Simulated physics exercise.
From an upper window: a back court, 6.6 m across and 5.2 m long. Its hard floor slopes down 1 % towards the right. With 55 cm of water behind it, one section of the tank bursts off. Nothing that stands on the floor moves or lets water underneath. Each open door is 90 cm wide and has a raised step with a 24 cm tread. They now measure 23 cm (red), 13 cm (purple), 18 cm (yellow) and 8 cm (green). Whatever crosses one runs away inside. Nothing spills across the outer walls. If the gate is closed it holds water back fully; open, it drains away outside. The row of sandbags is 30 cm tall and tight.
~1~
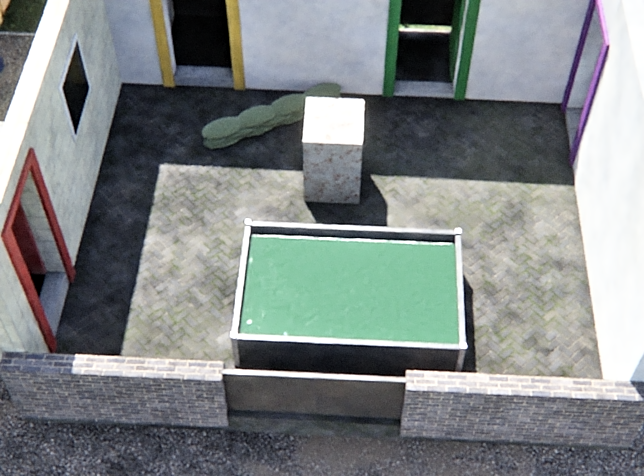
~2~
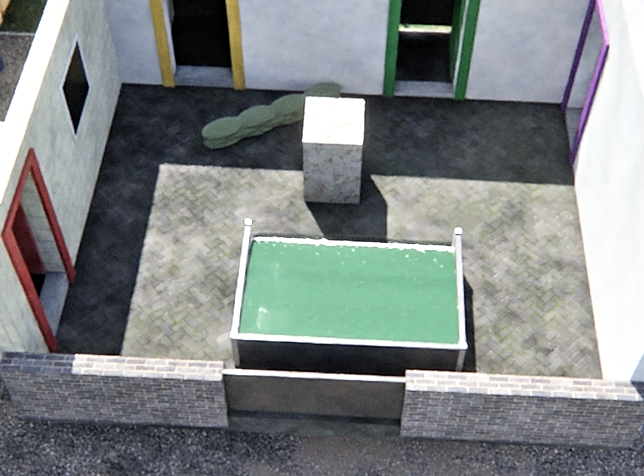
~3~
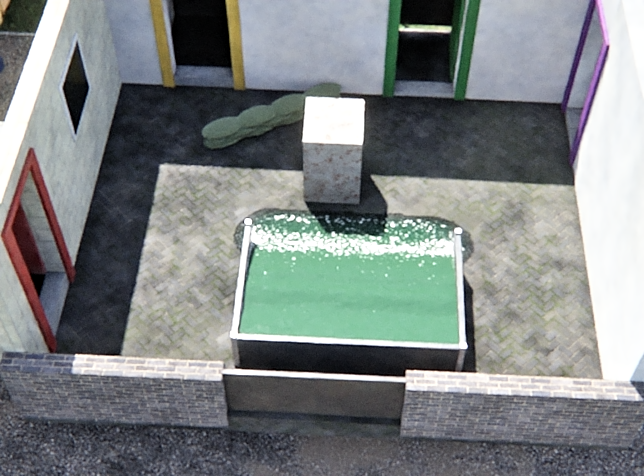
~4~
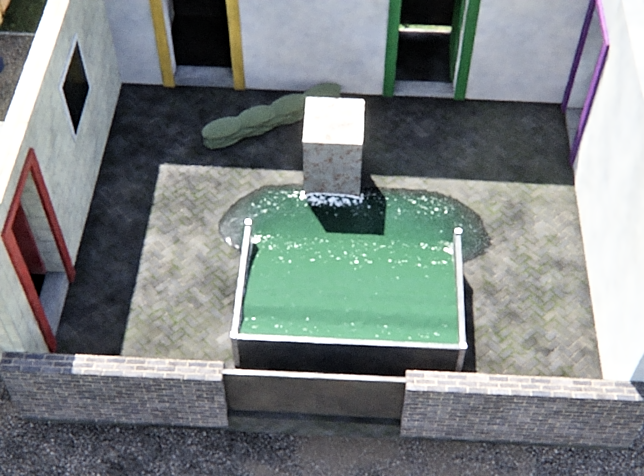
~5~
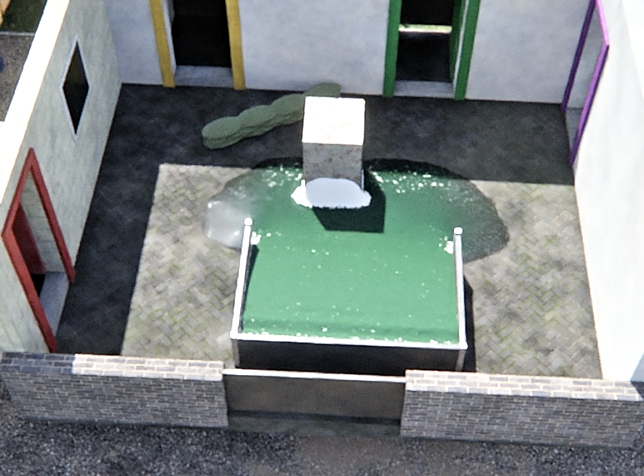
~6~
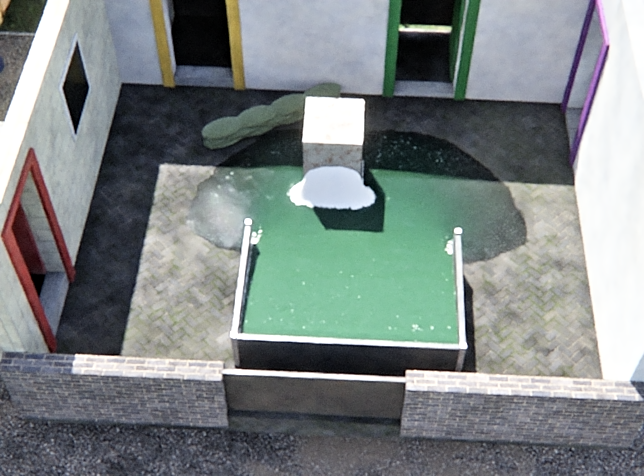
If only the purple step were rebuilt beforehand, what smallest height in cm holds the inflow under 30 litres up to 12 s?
About 20 cm.
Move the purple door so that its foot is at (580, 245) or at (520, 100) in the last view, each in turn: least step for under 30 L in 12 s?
Roughly 7.0 and 18 cm.
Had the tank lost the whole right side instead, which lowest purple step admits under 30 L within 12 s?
Some 15 cm.
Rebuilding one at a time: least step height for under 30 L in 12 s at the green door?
Roughly 21 cm at green.
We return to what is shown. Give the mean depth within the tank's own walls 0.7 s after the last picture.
Some 24 cm.
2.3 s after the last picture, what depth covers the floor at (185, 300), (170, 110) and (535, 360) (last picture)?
Roughly 0, 1 and 0 cm, in turn.
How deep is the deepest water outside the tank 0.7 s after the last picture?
Roughly 38 cm.
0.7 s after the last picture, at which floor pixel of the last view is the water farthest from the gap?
Around (509, 107).
Then, 0.7 s after the last picture water covers 40 % of the floor, deepest (38 cm) near (332, 211); it has not reached the purple door.
Then, 2.3 s after the last picture water covers 55 % of the floor, deepest (26 cm) near (509, 107); 25 cm at the purple door, 39 litres in over its 13 cm step.
Then, 11.3 s after the last picture water covers 95 % of the floor, deepest (12 cm) near (59, 388); 7 cm at the purple door, 95 litres in over its 13 cm step.
At the purple door as built, the water peaked near 28 cm, 1.7 s after the last picture.
With a step of 17.5 cm, 43 litres would have come in within the 12 s; with 24 cm, 13 litres. So under 30 litres takes about 20 cm.
